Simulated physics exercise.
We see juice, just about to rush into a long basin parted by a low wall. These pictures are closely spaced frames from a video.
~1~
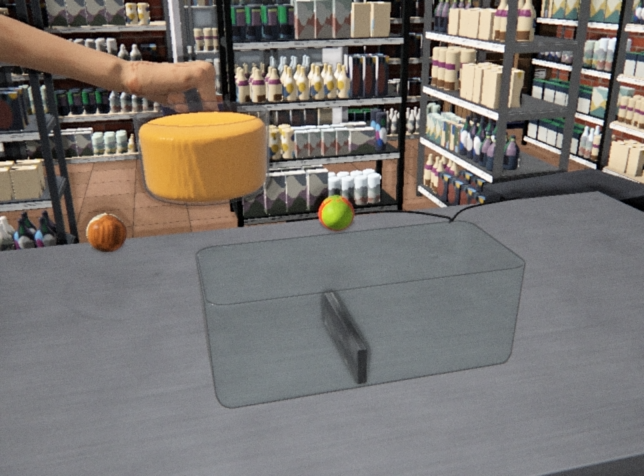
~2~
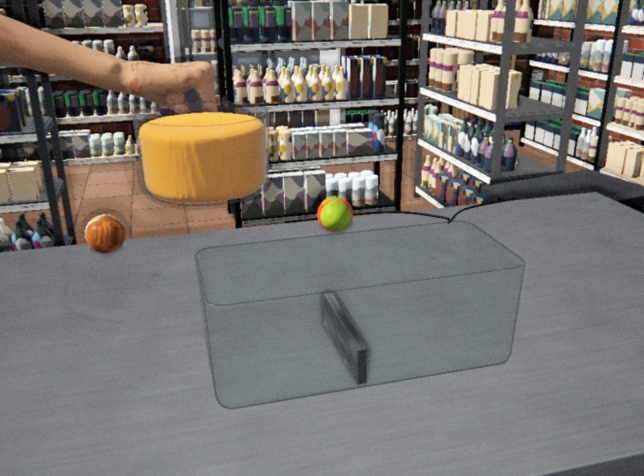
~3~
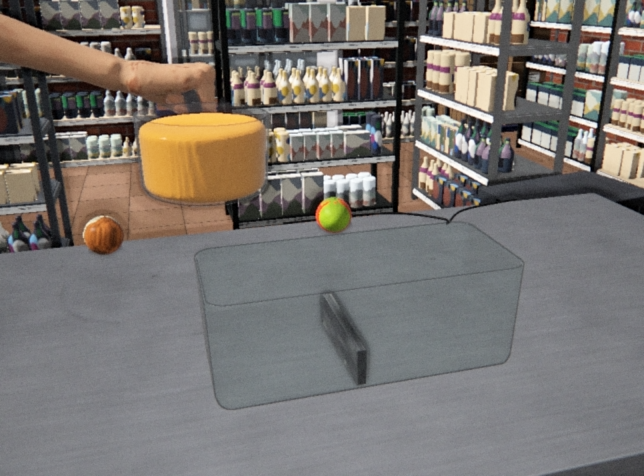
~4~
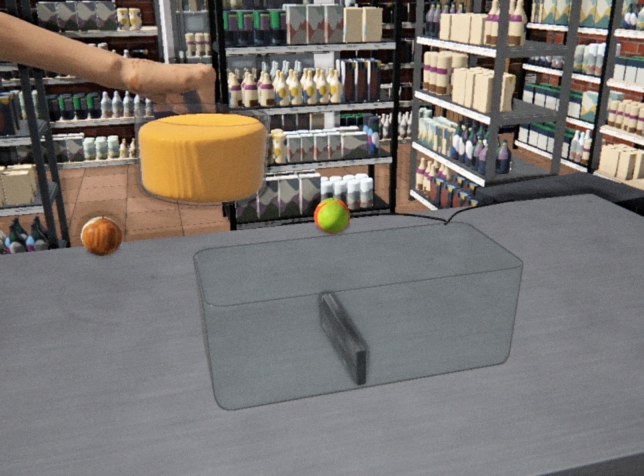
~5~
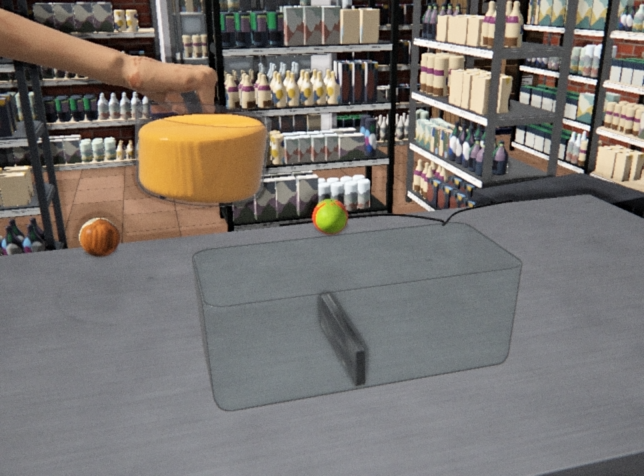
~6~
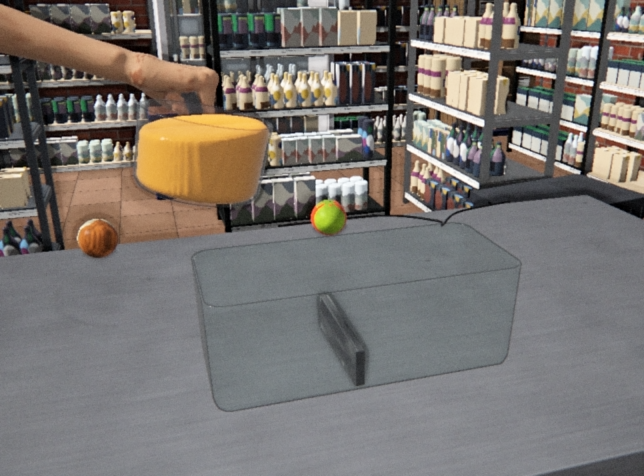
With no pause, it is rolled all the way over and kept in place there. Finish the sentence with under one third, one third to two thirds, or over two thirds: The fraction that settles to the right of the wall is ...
The fraction that settles to the right of the wall is one third to two thirds.
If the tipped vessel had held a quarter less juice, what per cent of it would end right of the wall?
30 %.
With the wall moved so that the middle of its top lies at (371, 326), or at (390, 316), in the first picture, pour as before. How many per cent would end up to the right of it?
Around 10 per cent for the first, around 5 per cent for the second.
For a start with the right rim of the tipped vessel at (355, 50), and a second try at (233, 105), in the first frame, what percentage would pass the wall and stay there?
Close to 95 % for the first start and close to 5 % for the second.
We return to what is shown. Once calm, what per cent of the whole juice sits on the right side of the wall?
Roughly 50 percent of it.
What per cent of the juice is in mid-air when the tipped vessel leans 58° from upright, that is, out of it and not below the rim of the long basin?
It's close to 25 %.
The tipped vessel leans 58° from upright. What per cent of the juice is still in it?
Remaining fraction: Approx. 65 %.
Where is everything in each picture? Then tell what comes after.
In the first frame, it leans 0°; its right rim is at (266, 111); the juice meets the walls at (139, 128) and (264, 120); the long basin's rim runs from (201, 277) to (497, 242); the wall's top is at (344, 320).
In the second frame, it leans 1°; its right rim is at (266, 112); the juice meets the walls at (138, 128) and (264, 121).
In the third frame, it leans 2°; its right rim is at (267, 114); the juice meets the walls at (140, 128) and (264, 122).
In the fourth frame, it leans 4°; its right rim is at (268, 117); the juice meets the walls at (138, 129) and (264, 123).
In the fifth frame, it leans 8°; its right rim is at (268, 121); the juice meets the walls at (139, 129) and (264, 123).
In the sixth frame, it leans 12°; its right rim is at (270, 126); the juice meets the walls at (139, 131) and (266, 122).
A moment on, the tilt is 58° and 65 per cent is still to pour, 7 is left of the wall and 5 right of it.
Next, the tilt is 88° and 18 per cent is still to pour, 25 is left of the wall and 46 right of it.
Then the tilt is 95° and 3 per cent is still to pour, 46 is left of the wall and 48 right of it.
Later the tilt is 95° and 1 per cent is still to pour, 50 is left of the wall and 48 right of it.
Finally, 51 per cent lies left of the wall, 48 right of it and 1 outside.
